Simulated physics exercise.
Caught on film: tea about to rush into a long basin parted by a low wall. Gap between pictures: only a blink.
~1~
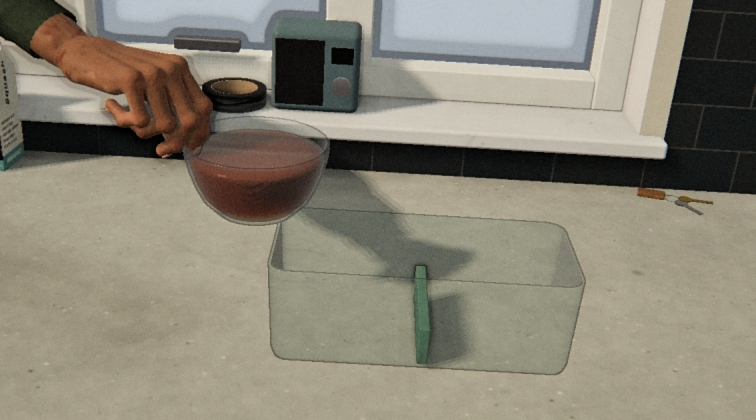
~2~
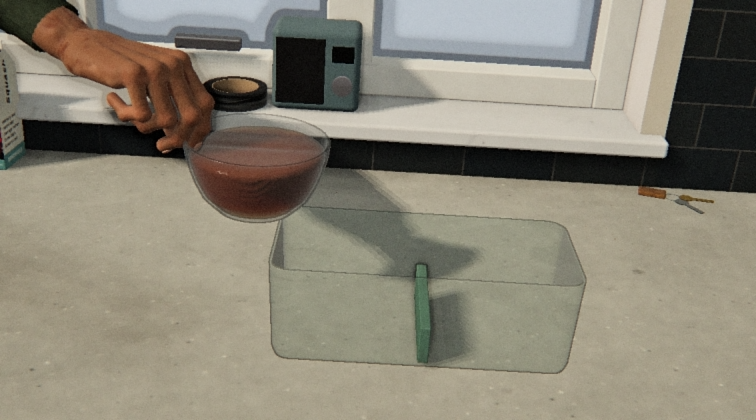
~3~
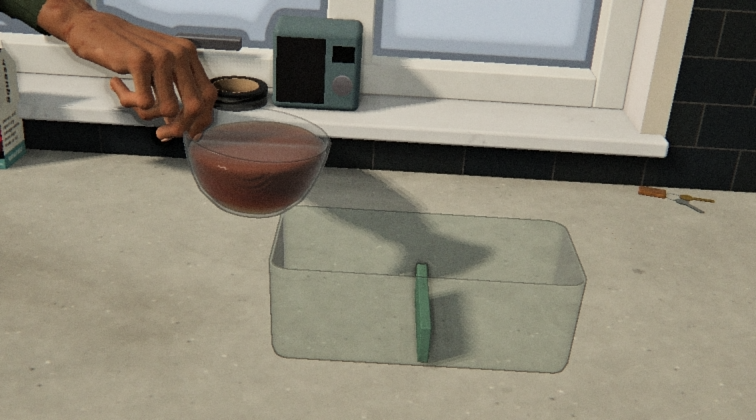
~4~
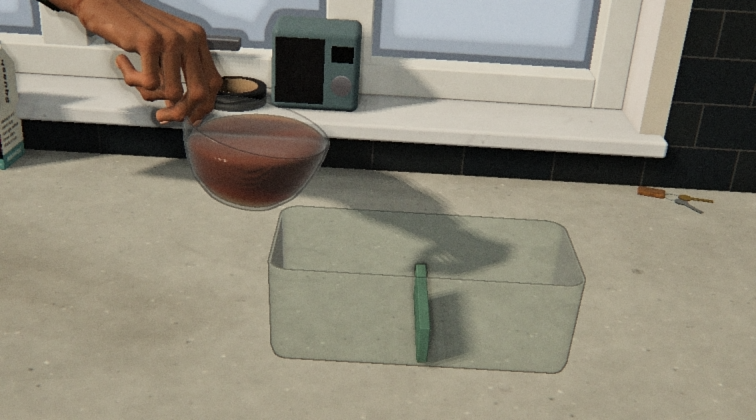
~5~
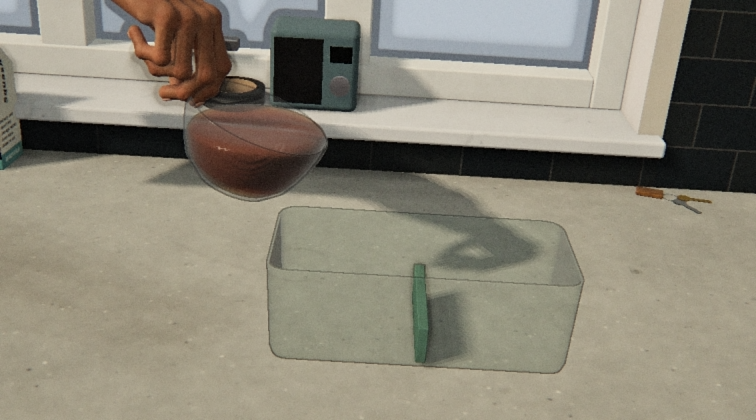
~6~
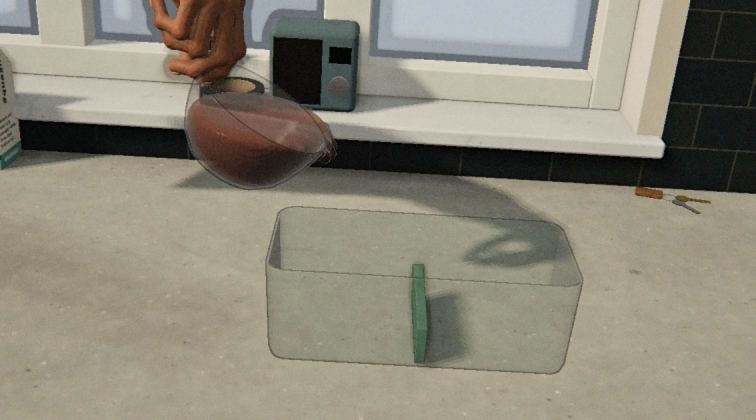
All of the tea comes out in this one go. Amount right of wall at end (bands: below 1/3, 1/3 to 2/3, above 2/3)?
1/3 to 2/3.
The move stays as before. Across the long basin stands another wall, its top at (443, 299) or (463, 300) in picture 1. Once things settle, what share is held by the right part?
It would come to roughly 25 per cent the first time and roughly 10 per cent the second.
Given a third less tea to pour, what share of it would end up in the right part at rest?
I'd put it at around 45 %.
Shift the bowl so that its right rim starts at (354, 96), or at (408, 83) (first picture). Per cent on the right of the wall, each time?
Close to 70 % for the first start and close to 75 % for the second.
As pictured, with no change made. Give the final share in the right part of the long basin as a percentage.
About 60 per cent.
A moment on, the bowl is tipped on its side and 32 per cent is still to pour, 15 is left of the wall and 0 right of it.
Next, the bowl is tipped right over and 1 per cent is still to pour, 27 is left of the wall and 62 right of it.
Then the bowl is tipped right over and 0 per cent is still to pour, 35 is left of the wall and 57 right of it.
Later the bowl is tipped right over and 0 per cent is still to pour, 39 is left of the wall and 58 right of it.
In the end 39 per cent lies left of the wall, 58 right of it and 3 outside.
